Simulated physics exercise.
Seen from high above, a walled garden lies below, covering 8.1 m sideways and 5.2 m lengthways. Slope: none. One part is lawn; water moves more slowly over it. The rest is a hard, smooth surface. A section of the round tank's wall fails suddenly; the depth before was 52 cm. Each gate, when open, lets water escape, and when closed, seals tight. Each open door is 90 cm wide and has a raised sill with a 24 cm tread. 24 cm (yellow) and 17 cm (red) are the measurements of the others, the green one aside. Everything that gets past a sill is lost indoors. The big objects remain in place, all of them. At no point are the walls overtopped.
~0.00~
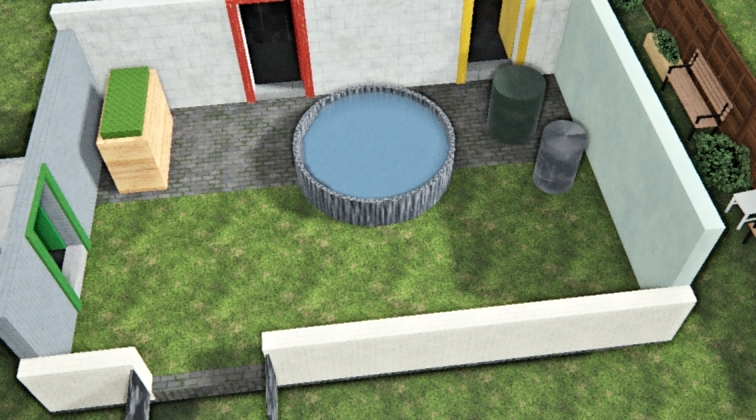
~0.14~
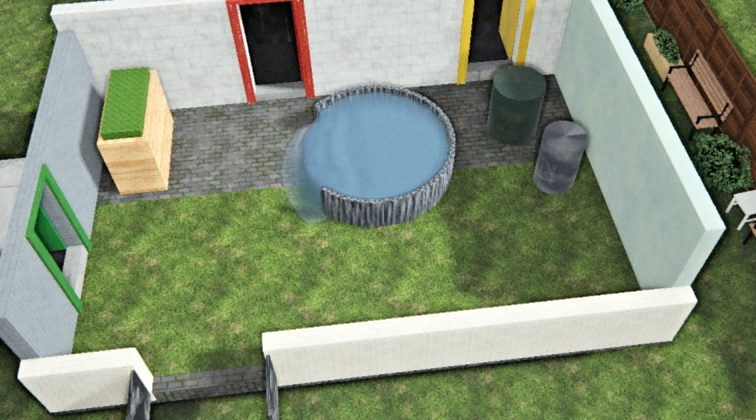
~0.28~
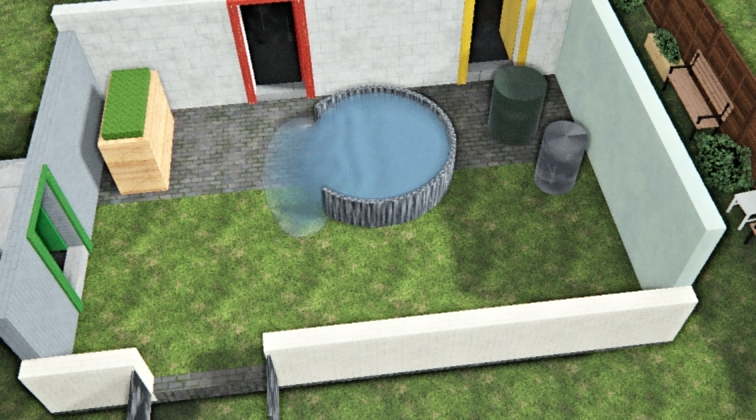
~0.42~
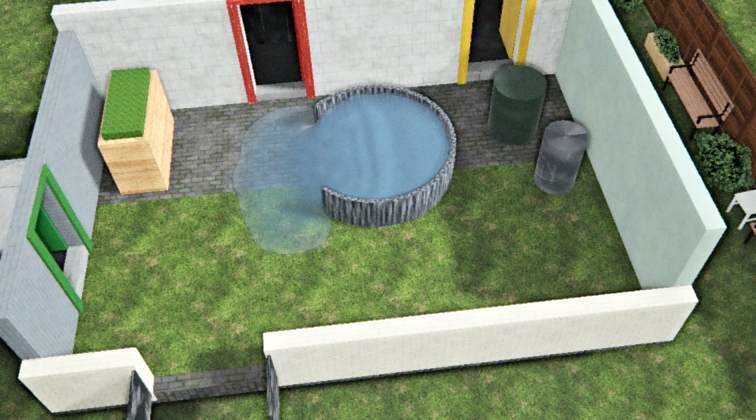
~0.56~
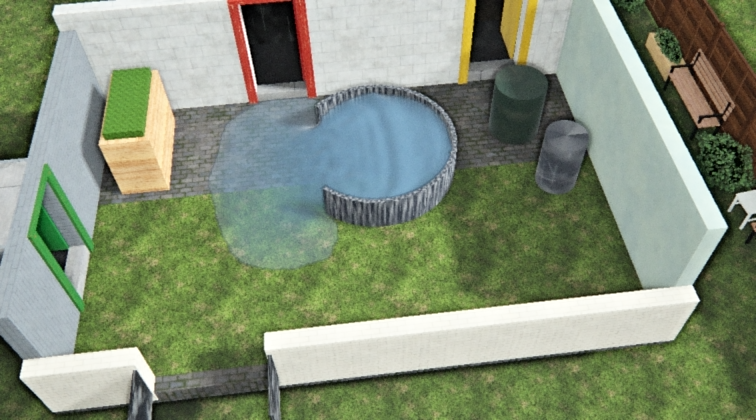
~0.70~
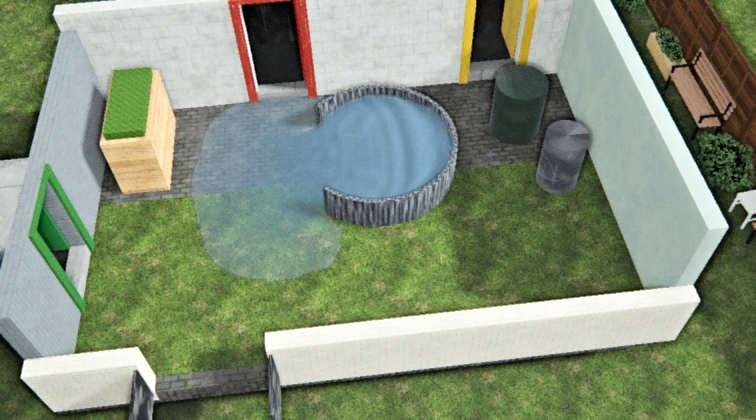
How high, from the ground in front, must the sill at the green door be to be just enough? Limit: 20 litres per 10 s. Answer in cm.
About 12 cm.
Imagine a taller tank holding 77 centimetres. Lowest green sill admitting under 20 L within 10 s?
About 22 centimetres.
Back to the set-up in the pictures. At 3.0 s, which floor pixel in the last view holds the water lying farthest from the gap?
Roughly at (74, 361) in the last view.
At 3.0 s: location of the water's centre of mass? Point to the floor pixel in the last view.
About (259, 186).
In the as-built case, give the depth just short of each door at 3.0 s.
Yellow 0, red 7, green 17 cm.
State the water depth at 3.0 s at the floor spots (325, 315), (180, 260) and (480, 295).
Close to 1, 7 and 0 cm deep.
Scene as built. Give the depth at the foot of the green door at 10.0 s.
About 8.0 cm.
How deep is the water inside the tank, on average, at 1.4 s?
Around 33 centimetres.
After 1.4 s water covers 30 % of the floor, deepest (24 cm) near (180, 174); it has not reached the green door.
After 3.0 s water covers 45 % of the floor, deepest (26 cm) near (103, 182); 17 cm at the green door, 0 litres in over its 21 cm sill.
After 10.0 s water covers 85 % of the floor, deepest (8 cm) near (102, 190); 8 cm at the green door, 0 litres in over its 21 cm sill.
At the green door as built, the water arrived by 2.3 s and peaked near 17 cm at 2.8 s.
With a sill of 10.5 cm, 35 litres would have come in within the 10 s; with 14 cm, 8 litres. So under 20 litres takes about 12 cm.
